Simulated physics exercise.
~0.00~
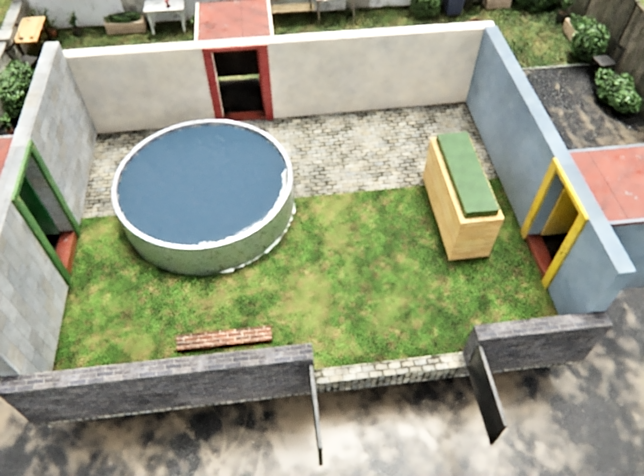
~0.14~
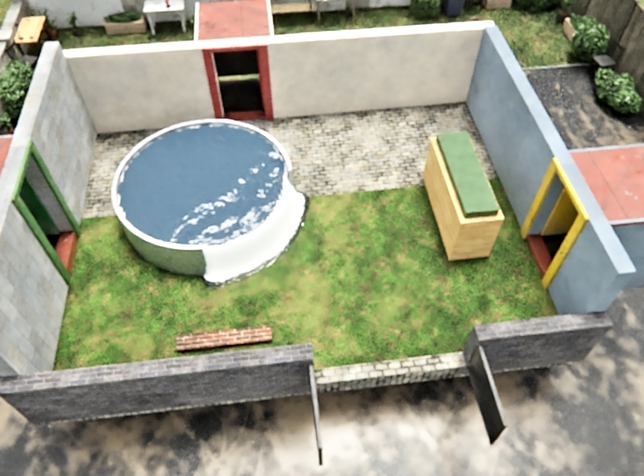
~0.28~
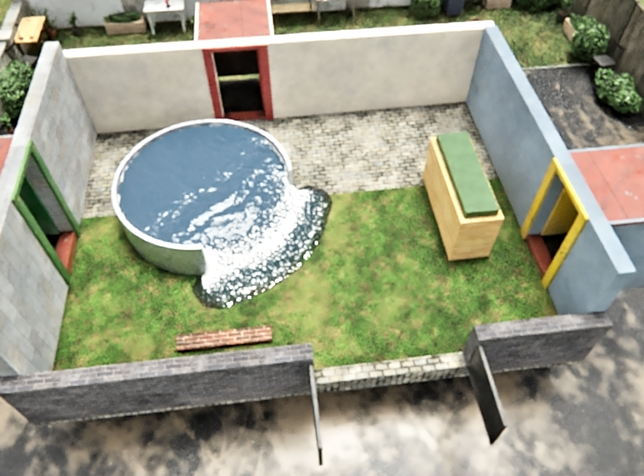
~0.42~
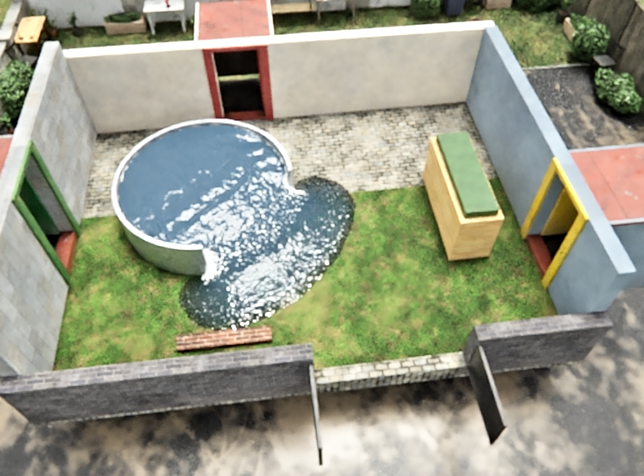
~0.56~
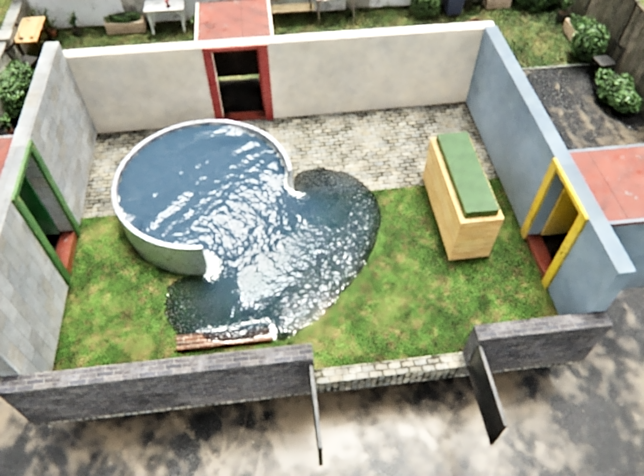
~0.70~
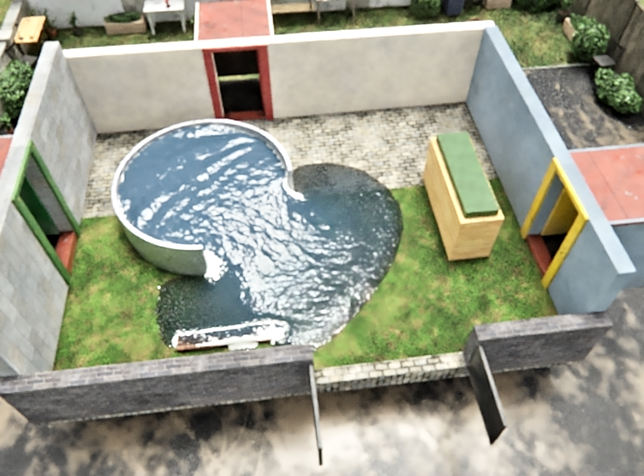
The clip shows a walled garden where the side of a round tank opens and water pours out, spreading over the grass and around a low brick kerb near the front wall, while the wooden box stays still.
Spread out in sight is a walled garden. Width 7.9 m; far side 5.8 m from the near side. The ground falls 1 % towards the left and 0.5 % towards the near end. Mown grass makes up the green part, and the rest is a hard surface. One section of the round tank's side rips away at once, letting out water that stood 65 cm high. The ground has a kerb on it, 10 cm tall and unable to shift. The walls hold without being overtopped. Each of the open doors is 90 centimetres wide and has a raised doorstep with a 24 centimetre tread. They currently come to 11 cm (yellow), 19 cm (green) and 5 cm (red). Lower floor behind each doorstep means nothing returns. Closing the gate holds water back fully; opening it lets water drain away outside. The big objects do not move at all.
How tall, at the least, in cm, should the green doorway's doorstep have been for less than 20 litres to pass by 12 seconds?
I would say 5.5 cm.
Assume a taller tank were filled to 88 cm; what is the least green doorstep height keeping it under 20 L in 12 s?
A step of about 9.0 cm does it.
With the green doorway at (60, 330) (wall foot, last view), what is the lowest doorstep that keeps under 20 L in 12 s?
Roughly 8.0 cm.
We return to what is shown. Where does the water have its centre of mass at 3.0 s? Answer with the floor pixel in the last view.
(283, 247) or so.
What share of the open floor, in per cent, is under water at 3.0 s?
Approximately 60 %.
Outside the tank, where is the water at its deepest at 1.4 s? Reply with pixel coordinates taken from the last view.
Around (281, 239).
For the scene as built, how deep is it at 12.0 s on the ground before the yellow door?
3.5 cm.
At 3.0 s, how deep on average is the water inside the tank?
On average, around 25 cm.
After 1.4 s water covers 40 % of the floor, deepest (30 cm) near (281, 239); it has not reached the green door.
After 3.0 s water covers 60 % of the floor, deepest (24 cm) near (469, 350); it has not reached the green door.
After 12.0 s water covers 95 % of the floor, deepest (14 cm) near (89, 184); 9 cm at the green door, 0 litres in over its 19 cm doorstep.
At the green door as built, the water arrived by 4.9 s and peaked near 9 cm at 7.8 s.
With a doorstep of 5 cm, 26 litres would have come in within the 12 s; with 6.5 cm, 8 litres. So under 20 litres takes about 5.5 cm.
